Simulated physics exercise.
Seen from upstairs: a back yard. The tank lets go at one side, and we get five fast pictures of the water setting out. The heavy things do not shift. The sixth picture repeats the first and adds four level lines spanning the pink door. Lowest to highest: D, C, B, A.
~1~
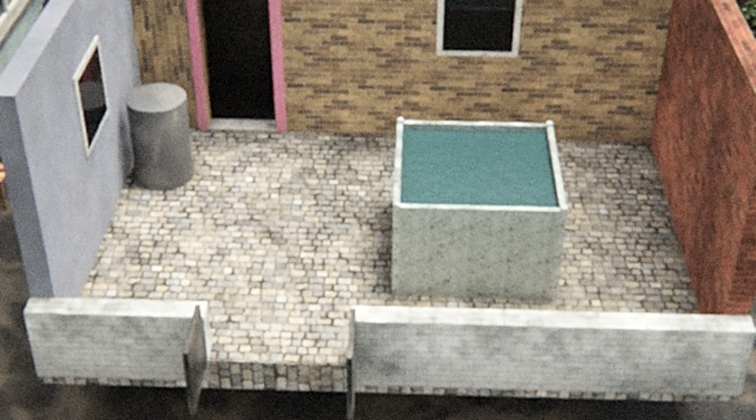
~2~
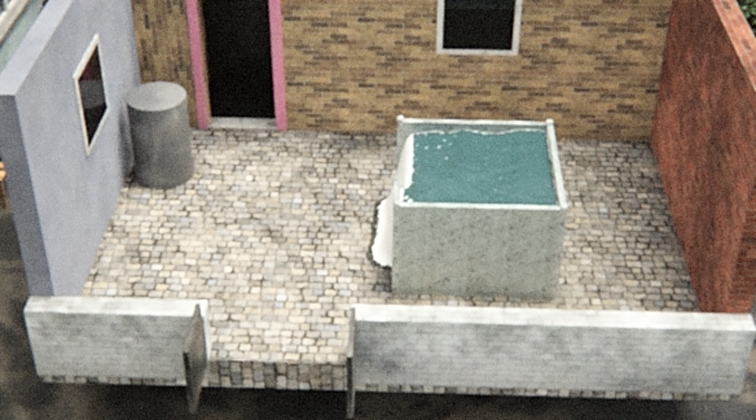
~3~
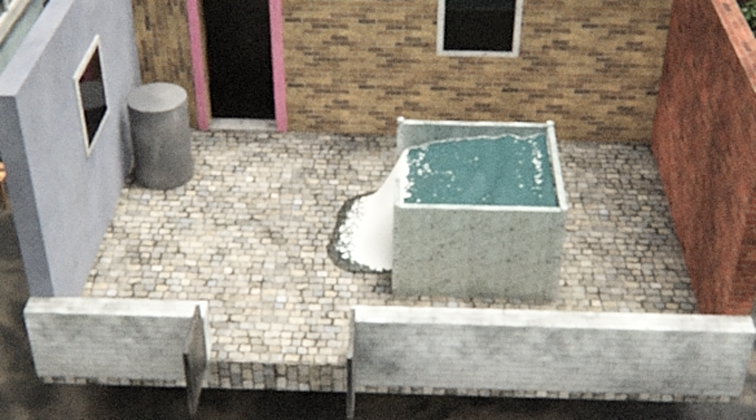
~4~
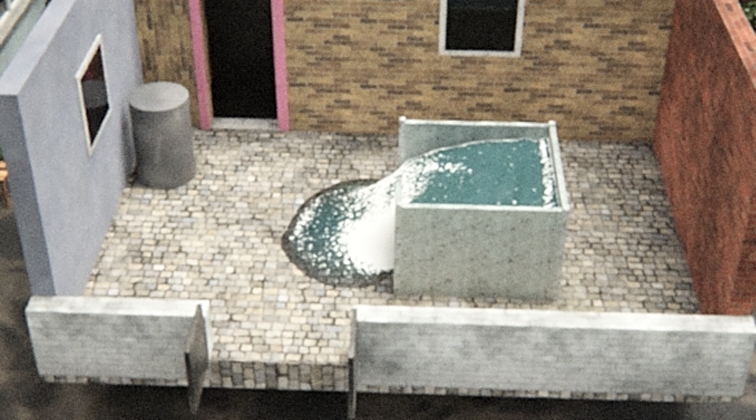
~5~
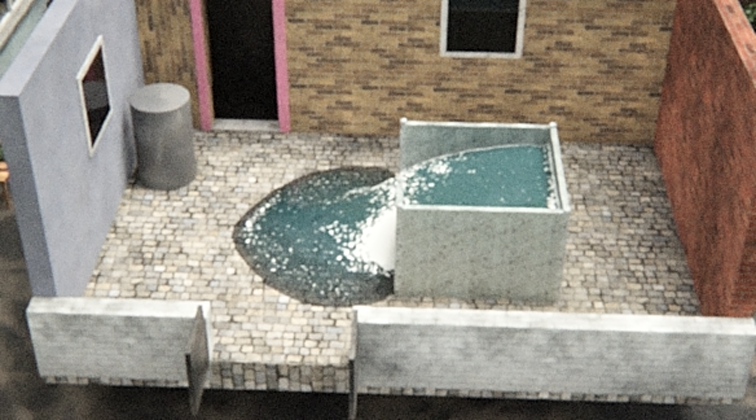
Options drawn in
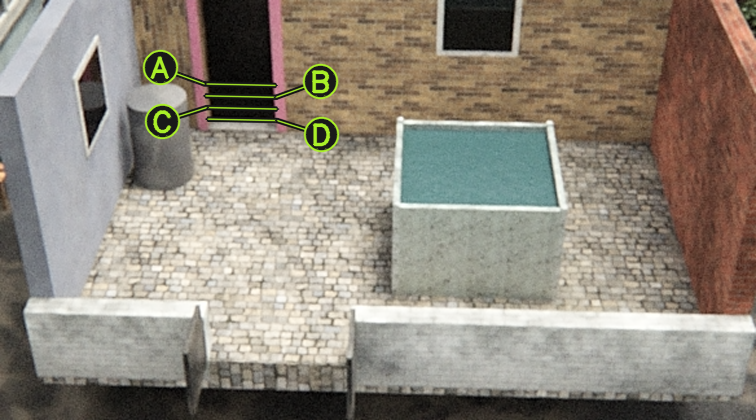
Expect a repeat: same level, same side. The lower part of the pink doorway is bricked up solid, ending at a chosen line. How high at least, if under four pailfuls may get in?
C is the one.
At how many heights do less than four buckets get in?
Three of the four.
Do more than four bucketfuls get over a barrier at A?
No, not at all.
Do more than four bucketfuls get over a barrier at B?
No, that is safe.
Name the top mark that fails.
That would be D.
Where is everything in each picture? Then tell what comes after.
Water in the tank at rest, its middle at (477, 169); foot of the pink doorway at (243, 130); open gate at (279, 299), in the first frame.
In the second frame, 1 % of the ground under water, visible out to (380, 262).
In the third frame, 4 % of the ground under water, visible out to (342, 262).
In the fourth frame, 8 % of the ground under water, visible out to (288, 237).
In the fifth frame, 16 % of the ground under water, visible out to (240, 240).
In lime, A at (239, 84); B at (240, 96); C at (241, 108); D at (242, 119); from the bottom up D, C, B, A.
For mark A, nothing gets over.
For mark B, nothing gets over.
For mark C, a splash gets over, under a bucket.
For mark D, about 9 bucketfuls get in.
